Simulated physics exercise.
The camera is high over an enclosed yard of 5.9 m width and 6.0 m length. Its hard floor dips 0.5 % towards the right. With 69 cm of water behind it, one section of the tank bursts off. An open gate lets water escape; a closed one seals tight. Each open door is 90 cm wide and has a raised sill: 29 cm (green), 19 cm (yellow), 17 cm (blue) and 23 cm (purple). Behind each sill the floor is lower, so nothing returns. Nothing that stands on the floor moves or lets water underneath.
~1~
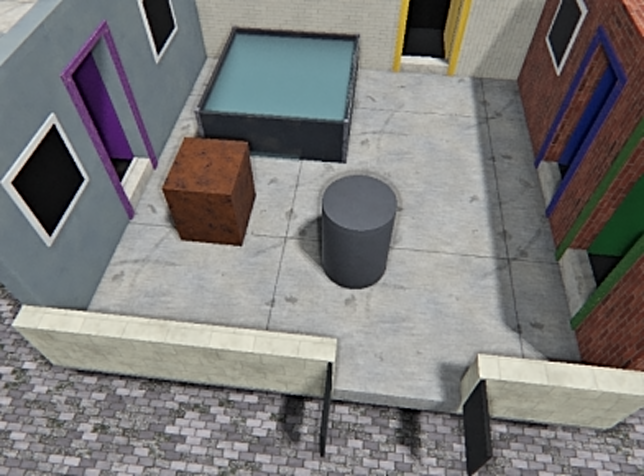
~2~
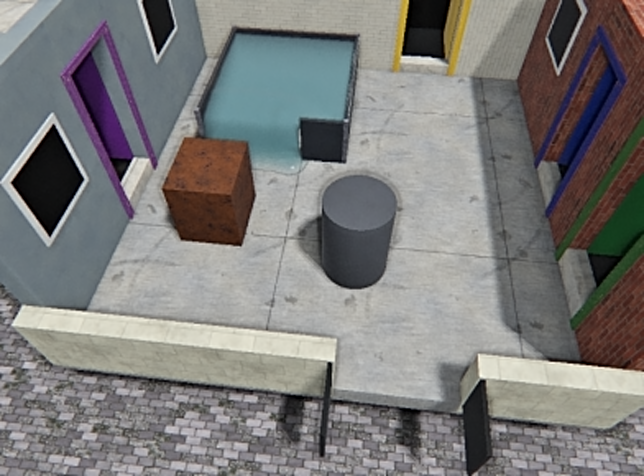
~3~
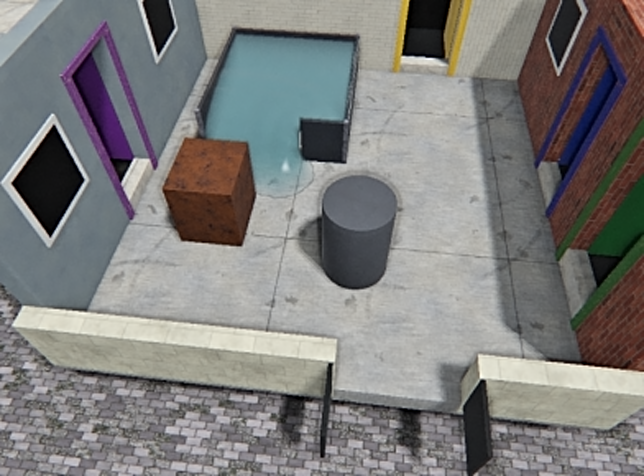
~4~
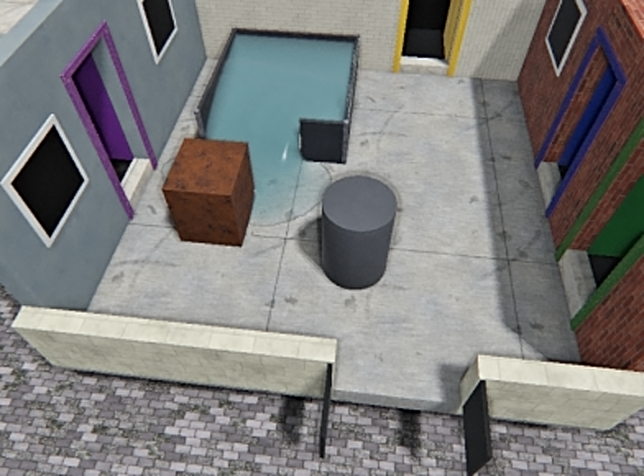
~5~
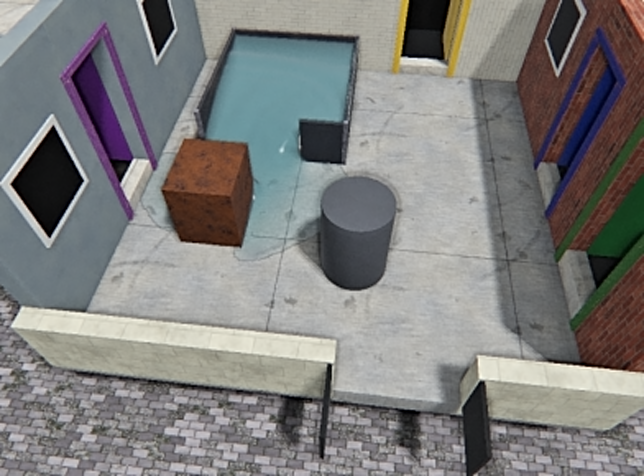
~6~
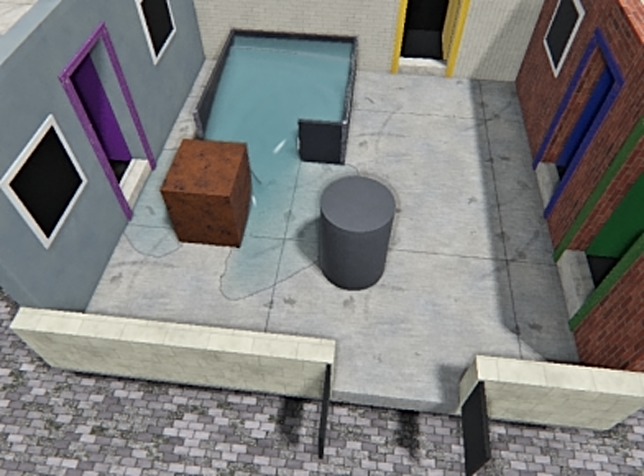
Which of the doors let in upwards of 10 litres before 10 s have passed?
Door by door: At the green door it keeps below the limit; at the yellow door it stays under the limit; at the blue door it keeps below the limit; at the purple door it passes the limit.
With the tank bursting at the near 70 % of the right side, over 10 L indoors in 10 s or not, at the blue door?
Against that limit: Blue above.
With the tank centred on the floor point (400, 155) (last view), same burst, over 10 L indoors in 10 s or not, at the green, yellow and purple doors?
Then: Green not over, yellow below, purple not over.
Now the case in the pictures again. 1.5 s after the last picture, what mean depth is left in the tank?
Roughly 35 cm on average.
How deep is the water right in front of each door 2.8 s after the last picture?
In cm: Green 13, yellow 0, blue 14, purple 23.
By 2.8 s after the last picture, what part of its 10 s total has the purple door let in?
Some 100 per cent by then.
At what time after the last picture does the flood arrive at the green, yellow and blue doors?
Arrival: Green 1.8 s, yellow 4.0 s, blue 2.0 s.
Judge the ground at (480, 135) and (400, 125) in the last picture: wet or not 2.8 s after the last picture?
In that order: Dry, still dry.
Then, 0.7 s after the last picture water covers 30 % of the floor and is deepest (53 cm) near (228, 194); green door not reached, yellow door not reached, blue door not reached, purple door 42 cm at the sill, 22 L in.
Then, 1.5 s after the last picture water covers 50 % of the floor and is deepest (44 cm) near (150, 178); green door not reached, yellow door not reached, blue door not reached, purple door 39 cm at the sill, 111 L in.
Then, 2.8 s after the last picture water covers 70 % of the floor and is deepest (26 cm) near (150, 178); green door 13 cm at the sill, 0 L in, yellow door not reached, blue door 14 cm at the sill, 0 L in, purple door 23 cm at the sill, 170 L in.
Then, 5.3 s after the last picture water covers 90 % of the floor and is deepest (18 cm) near (150, 178); green door 12 cm at the sill, 0 L in, yellow door 4 cm at the sill, 0 L in, blue door 16 cm at the sill, 0 L in, purple door 16 cm at the sill, 173 L in.
Then, 9.3 s after the last picture water covers 95 % of the floor and is deepest (16 cm) near (382, 74); green door 11 cm at the sill, 0 L in, yellow door 9 cm at the sill, 0 L in, blue door 9 cm at the sill, 1 L in, purple door 9 cm at the sill, 173 L in.
